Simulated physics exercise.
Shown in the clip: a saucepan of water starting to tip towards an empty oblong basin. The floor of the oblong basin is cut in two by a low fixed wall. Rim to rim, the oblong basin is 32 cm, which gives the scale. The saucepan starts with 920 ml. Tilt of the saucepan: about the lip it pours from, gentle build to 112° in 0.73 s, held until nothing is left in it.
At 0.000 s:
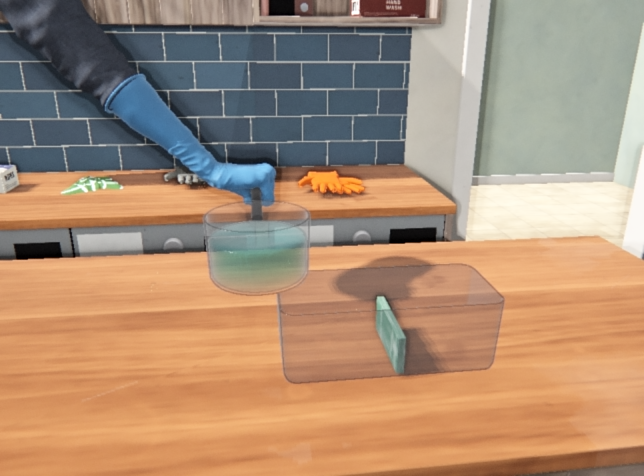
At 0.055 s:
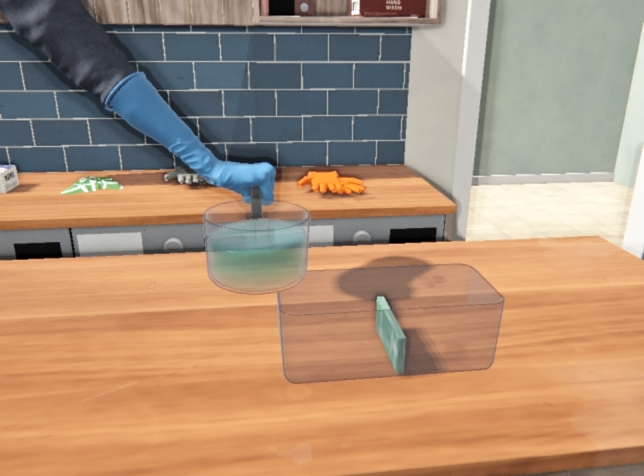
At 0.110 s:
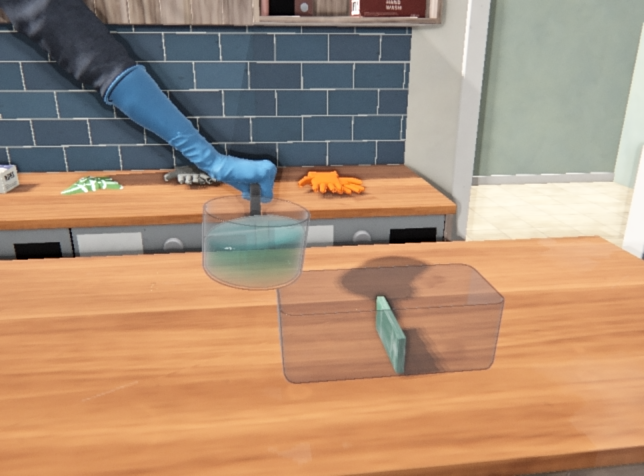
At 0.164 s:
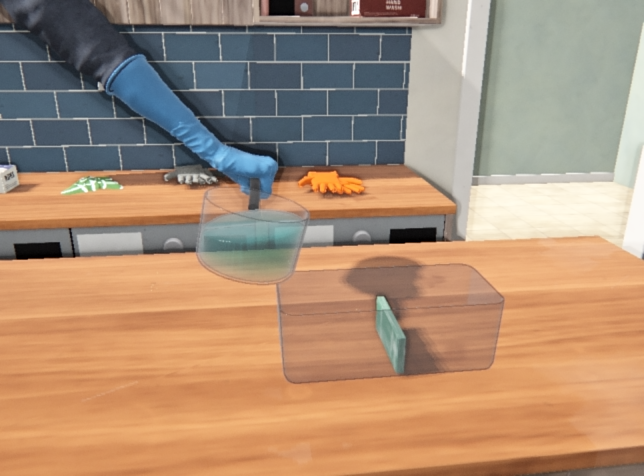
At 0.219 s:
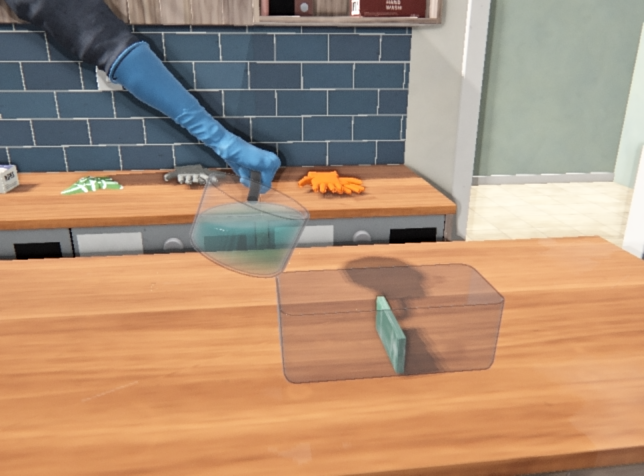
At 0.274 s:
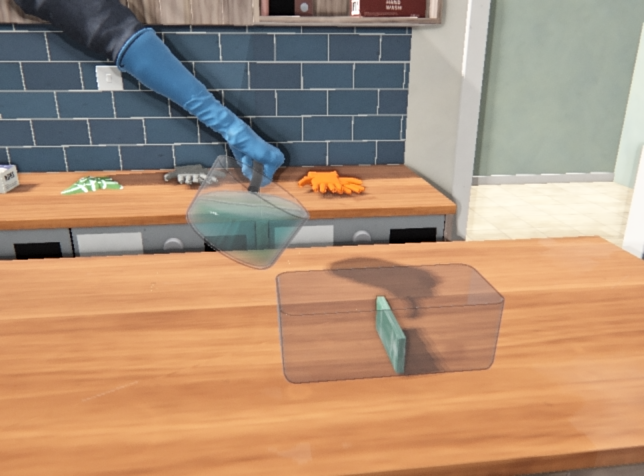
A blue-gloved hand gradually tilts a clear pan of greenish water above a wooden counter.
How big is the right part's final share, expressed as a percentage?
Some 37 per cent.
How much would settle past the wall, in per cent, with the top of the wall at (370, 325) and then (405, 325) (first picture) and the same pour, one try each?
70 in a hundred, followed by 15 in a hundred.
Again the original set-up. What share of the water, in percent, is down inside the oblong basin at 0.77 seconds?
Some 80 percent.
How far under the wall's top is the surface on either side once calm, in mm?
About 36 mm left, about 42 mm right.
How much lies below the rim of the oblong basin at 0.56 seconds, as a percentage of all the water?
Some 5 per cent.
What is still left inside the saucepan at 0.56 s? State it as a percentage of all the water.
Remaining: Near 50 % of the total.
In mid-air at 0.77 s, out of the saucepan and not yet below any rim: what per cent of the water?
Near 16 per cent, I'd say.
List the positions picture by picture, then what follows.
In the first picture, it leans 0°; its right rim is at (309, 215); the water meets the walls at (208, 236) and (307, 232); the oblong basin's rim runs from (278, 294) to (487, 283); the wall's top is at (391, 317).
In the second picture, it leans 2°; its right rim is at (309, 215); the water meets the walls at (207, 236) and (306, 230).
In the third picture, it leans 6°; its right rim is at (309, 215); the water meets the walls at (205, 234) and (306, 225).
In the fourth picture, it leans 13°; its right rim is at (309, 215); the water meets the walls at (202, 228) and (304, 220).
In the fifth picture, it leans 23°; its right rim is at (308, 215); the water meets the walls at (197, 216) and (305, 214).
In the sixth picture, it leans 35°; its right rim is at (308, 215); the water meets the walls at (194, 199) and (307, 209).
By 0.56 s the tilt is 98° and 49 per cent is still to pour, 5 is left of the wall and 0 right of it.
By 0.77 s the tilt is 112° and 5 per cent is still to pour, 34 is left of the wall and 45 right of it.
By 0.99 s the tilt is 112° and 0 per cent is still to pour, 50 is left of the wall and 29 right of it.
By 1.23 s the tilt is 112° and 0 per cent is still to pour, 57 is left of the wall and 37 right of it.
At rest 57 per cent lies left of the wall, 37 right of it and 5 outside.
